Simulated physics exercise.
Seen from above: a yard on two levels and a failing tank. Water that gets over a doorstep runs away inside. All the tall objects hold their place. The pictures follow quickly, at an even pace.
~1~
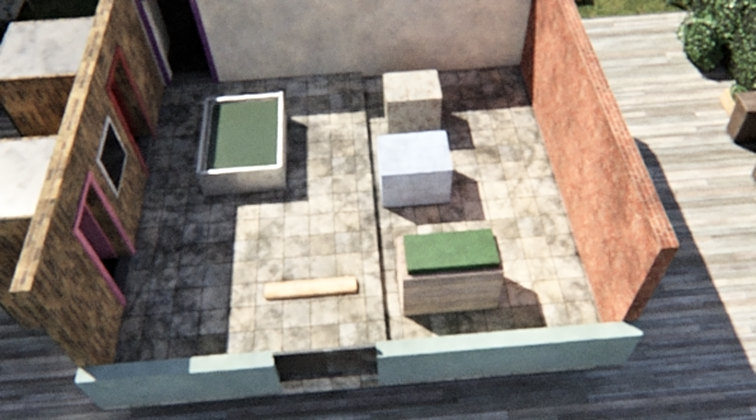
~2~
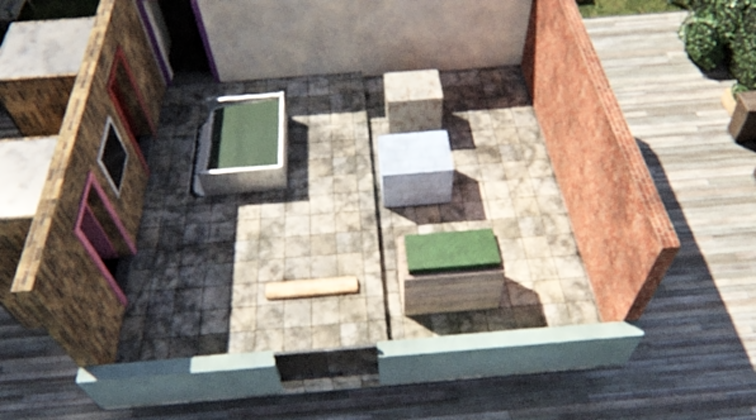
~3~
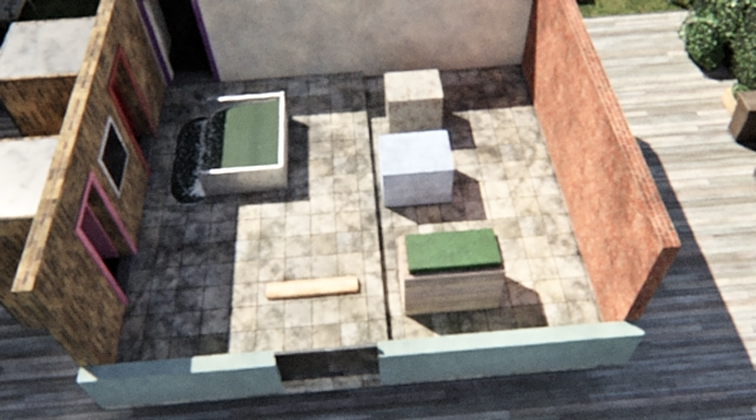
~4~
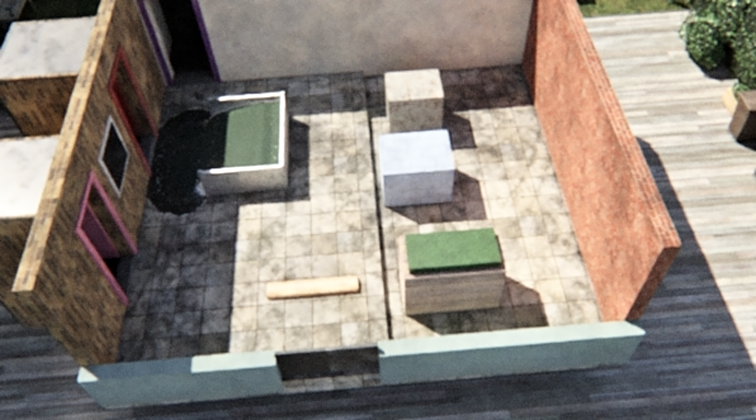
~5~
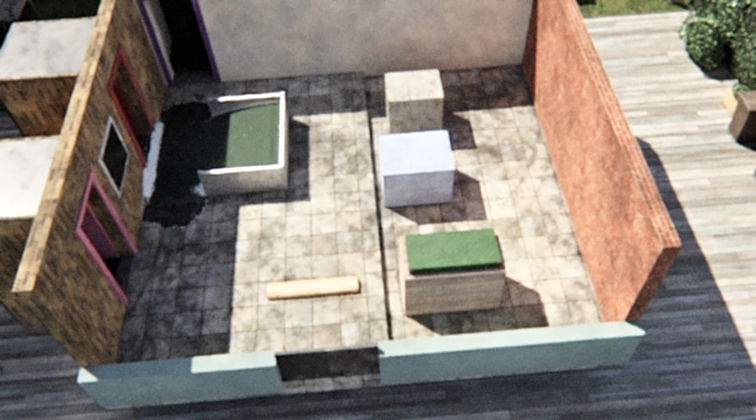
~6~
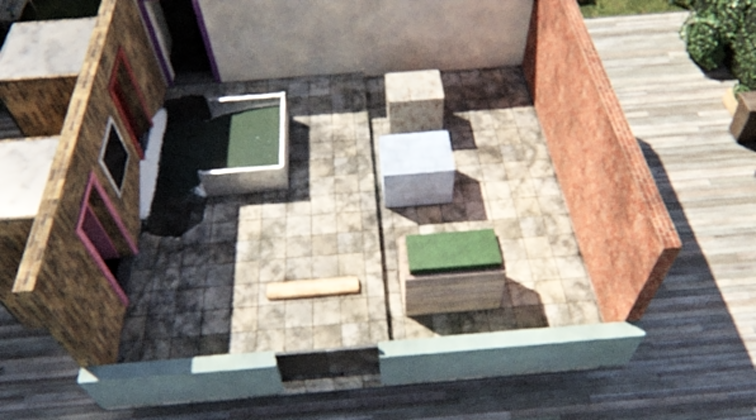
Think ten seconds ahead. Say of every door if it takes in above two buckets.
One by one: The pink door holds within the limit; the purple door floods; the red door floods.
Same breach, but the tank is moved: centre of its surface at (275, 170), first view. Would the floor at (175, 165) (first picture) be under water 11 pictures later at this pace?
At that place: Wet.
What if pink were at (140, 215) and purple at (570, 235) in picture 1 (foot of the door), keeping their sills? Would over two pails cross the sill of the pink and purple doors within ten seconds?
My reading: The pink one passes that mark; the purple one stays under.
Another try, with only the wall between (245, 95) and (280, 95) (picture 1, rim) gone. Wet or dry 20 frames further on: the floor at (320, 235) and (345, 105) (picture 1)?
As listed: Clear, under water.
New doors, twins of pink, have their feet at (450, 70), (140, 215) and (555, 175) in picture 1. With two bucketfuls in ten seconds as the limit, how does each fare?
In that order: Keeps below it, is over, takes less.
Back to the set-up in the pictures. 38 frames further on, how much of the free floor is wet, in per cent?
Close to 55 %.
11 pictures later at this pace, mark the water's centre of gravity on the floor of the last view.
Roughly at (196, 165).
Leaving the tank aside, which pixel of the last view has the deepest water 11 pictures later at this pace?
Around (167, 89).
A moment on, water covers 10 % of the floor; the pink door wet at the sill, nothing in, the purple door wet at the sill, nothing in, the red door over two buckets in.
Next, water covers 20 % of the floor; the pink door wet at the sill, nothing in, the purple door over two buckets in, the red door far over two buckets in.
Then, water covers 35 % of the floor; the pink door under two buckets in, the purple door over two buckets in, the red door far over two buckets in.
Later, water covers 55 % of the floor; the pink door under two buckets in, the purple door over two buckets in, the red door far over two buckets in.
In the end, water covers 70 % of the floor; the pink door under two buckets in, the purple door over two buckets in, the red door far over two buckets in.
